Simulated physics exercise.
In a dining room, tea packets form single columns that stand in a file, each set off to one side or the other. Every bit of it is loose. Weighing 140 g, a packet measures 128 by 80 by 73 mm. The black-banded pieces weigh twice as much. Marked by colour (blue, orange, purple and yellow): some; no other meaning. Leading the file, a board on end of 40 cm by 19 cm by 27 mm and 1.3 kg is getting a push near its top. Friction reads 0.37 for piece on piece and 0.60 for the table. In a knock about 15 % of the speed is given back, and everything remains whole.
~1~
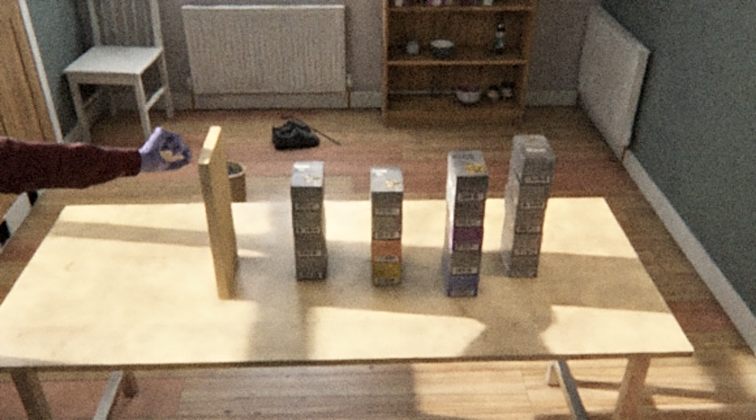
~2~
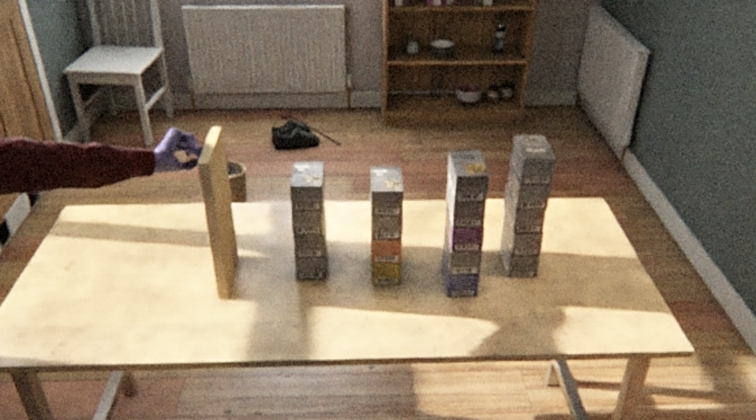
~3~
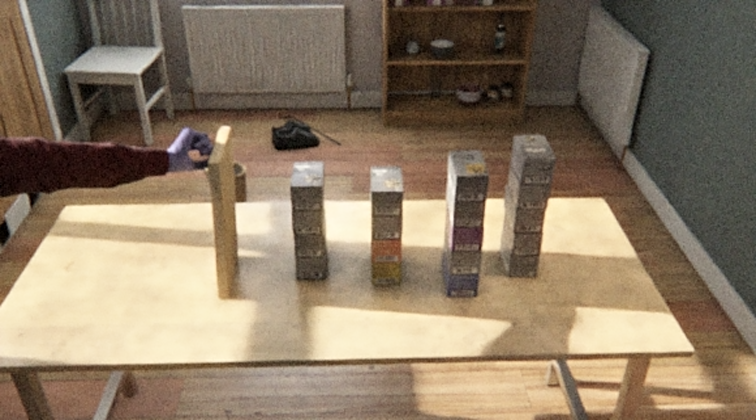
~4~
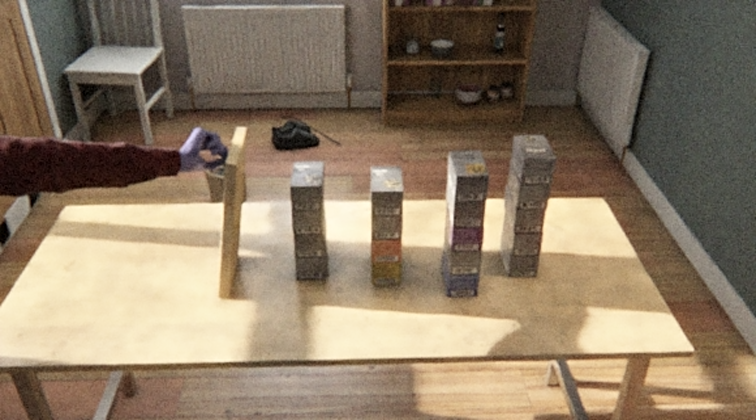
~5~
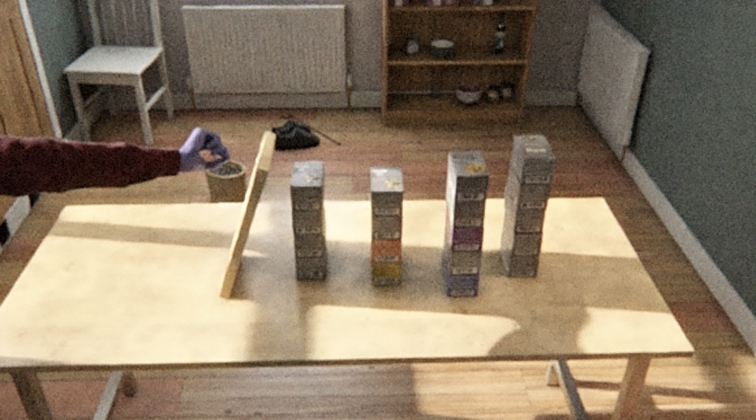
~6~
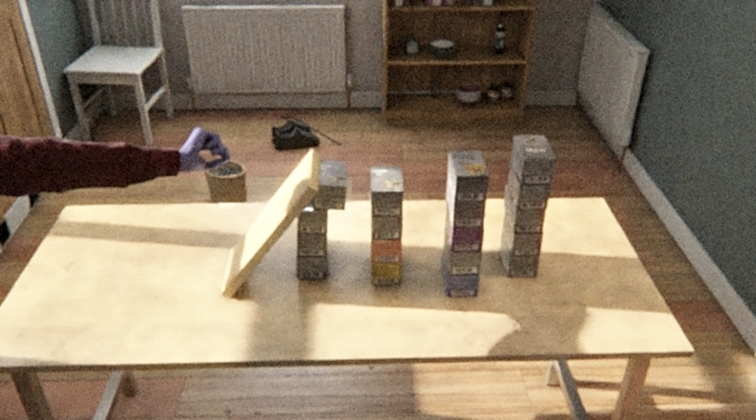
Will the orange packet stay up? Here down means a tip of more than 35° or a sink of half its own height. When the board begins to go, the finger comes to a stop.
No.
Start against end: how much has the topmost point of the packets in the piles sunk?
I'd put it at around 19 cm.
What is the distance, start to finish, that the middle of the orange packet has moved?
I'd say close to 14 cm away from its start.
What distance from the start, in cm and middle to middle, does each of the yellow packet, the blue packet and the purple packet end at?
Net displacement, roughly: Yellow ~ 0 cm, blue ~ 0 cm, purple ~ 24 cm.
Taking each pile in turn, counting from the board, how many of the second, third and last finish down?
The second pile gives 3, the third 4, the last 5.
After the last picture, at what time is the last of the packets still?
At roughly 2.5 seconds.
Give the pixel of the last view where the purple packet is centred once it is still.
It settles close to (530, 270) in the last view.
Then, 0.21 s later than the last frame, board 62° from upright; 4 of the 18 packets down; orange packet tilted 15°; yellow packet tilted 15°.
Then, 0.75 s later than the last frame, board 67° from upright; 7 of the 18 packets down; orange packet on its side; purple packet tilted 14°.
Then, 1.49 s later than the last frame, board 67° from upright; 16 of the 18 packets down; orange packet on its side; purple packet tilted 65°, 9 cm lower.
Then, 1.91 s later than the last frame, board 67° from upright; 16 of the 18 packets down; orange packet on its side; purple packet on its side.
When it is over, board 67° from upright; 16 of the 18 packets down; orange packet on its side; purple packet on its side; yellow packet moved 10 mm. In pixels of the last frame, middles, orange packet near (430, 260), purple packet near (529, 270).
